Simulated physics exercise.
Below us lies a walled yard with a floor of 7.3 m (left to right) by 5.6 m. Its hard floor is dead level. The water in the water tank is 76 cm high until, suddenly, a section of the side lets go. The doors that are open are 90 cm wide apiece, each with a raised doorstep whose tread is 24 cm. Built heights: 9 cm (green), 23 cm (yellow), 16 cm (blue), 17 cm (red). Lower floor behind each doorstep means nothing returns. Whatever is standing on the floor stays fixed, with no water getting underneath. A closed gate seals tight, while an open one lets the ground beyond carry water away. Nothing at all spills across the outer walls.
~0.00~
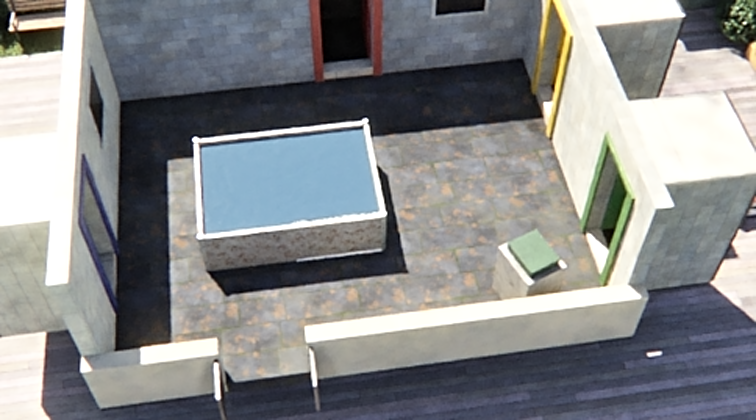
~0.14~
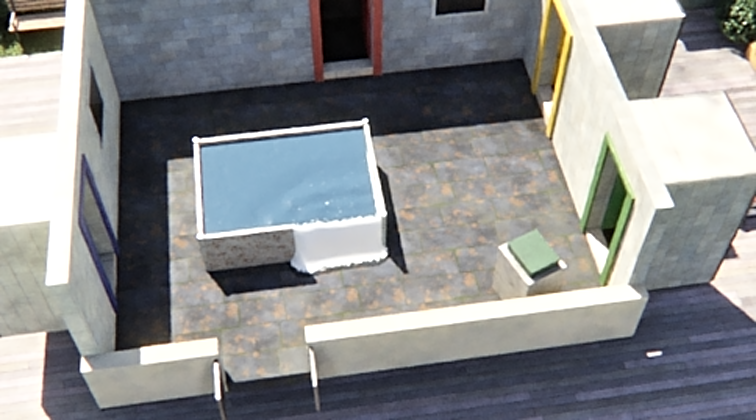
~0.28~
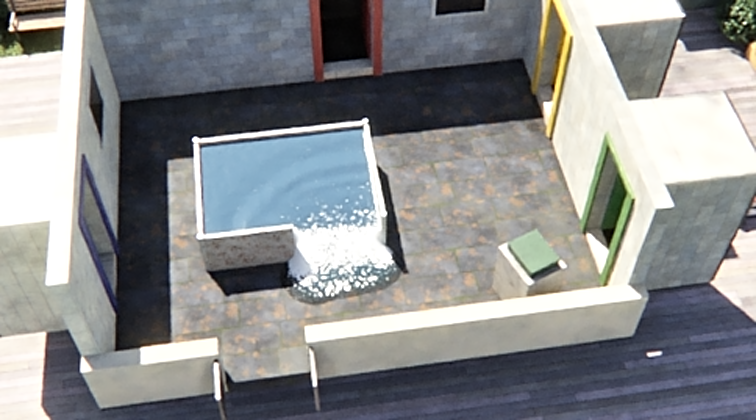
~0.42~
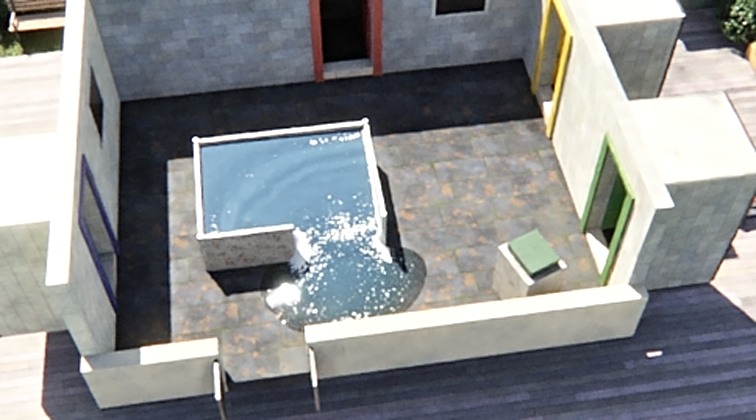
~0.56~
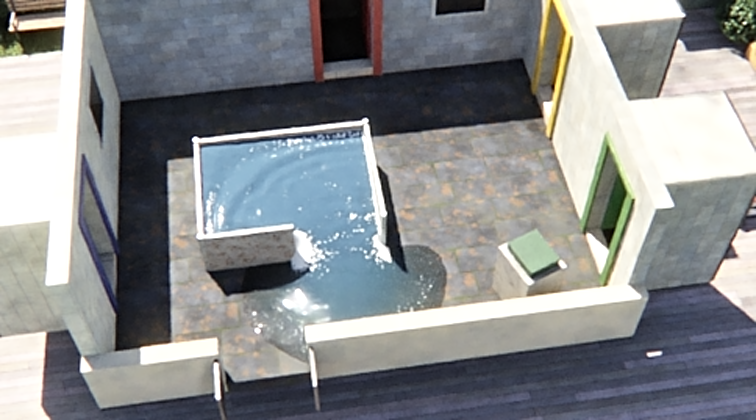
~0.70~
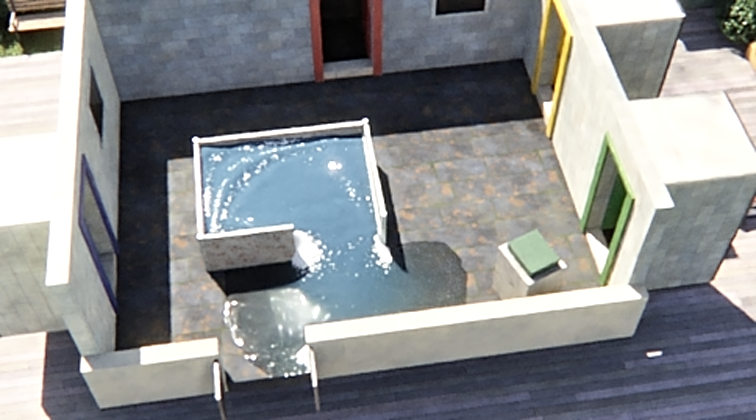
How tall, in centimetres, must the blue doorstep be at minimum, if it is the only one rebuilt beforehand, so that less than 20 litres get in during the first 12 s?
It needs to be at least 6.5 cm tall.
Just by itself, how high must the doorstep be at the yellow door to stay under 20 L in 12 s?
Roughly 9.5 cm at the yellow door.
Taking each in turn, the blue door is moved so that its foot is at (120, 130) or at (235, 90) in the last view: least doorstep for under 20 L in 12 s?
About 10.0 cm, then about 9.5 cm.
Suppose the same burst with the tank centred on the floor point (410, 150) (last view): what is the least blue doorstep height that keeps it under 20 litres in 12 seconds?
You'd need some 13.5 cm.
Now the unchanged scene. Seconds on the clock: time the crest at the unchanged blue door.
At roughly 3.2 s.
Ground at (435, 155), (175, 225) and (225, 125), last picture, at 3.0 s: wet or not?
In the order asked: Soaked, untouched, untouched.
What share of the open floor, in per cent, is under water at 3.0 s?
Roughly 50 percent.
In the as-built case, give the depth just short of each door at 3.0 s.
Centimetres: Green = 8, yellow = 0, blue = 11, red = 0.
After 1.4 s water covers 15 % of the floor, deepest (52 cm) near (368, 349); it has not reached the blue door.
After 3.0 s water covers 50 % of the floor, deepest (40 cm) near (500, 320); 11 cm at the blue door, 0 litres in over its 16 cm doorstep.
After 12.0 s water covers 100 % of the floor, deepest (16 cm) near (240, 165); 9 cm at the blue door, 0 litres in over its 16 cm doorstep.
At the blue door as built, the water arrived by 2.7 s and peaked near 12 cm at 3.2 s.
Run again over the same 12 s with other heights there, 31 litres in over 5.5 cm, 11 litres over 7.5 cm. The limit of 20 litres is kept from about 6.5 cm up.
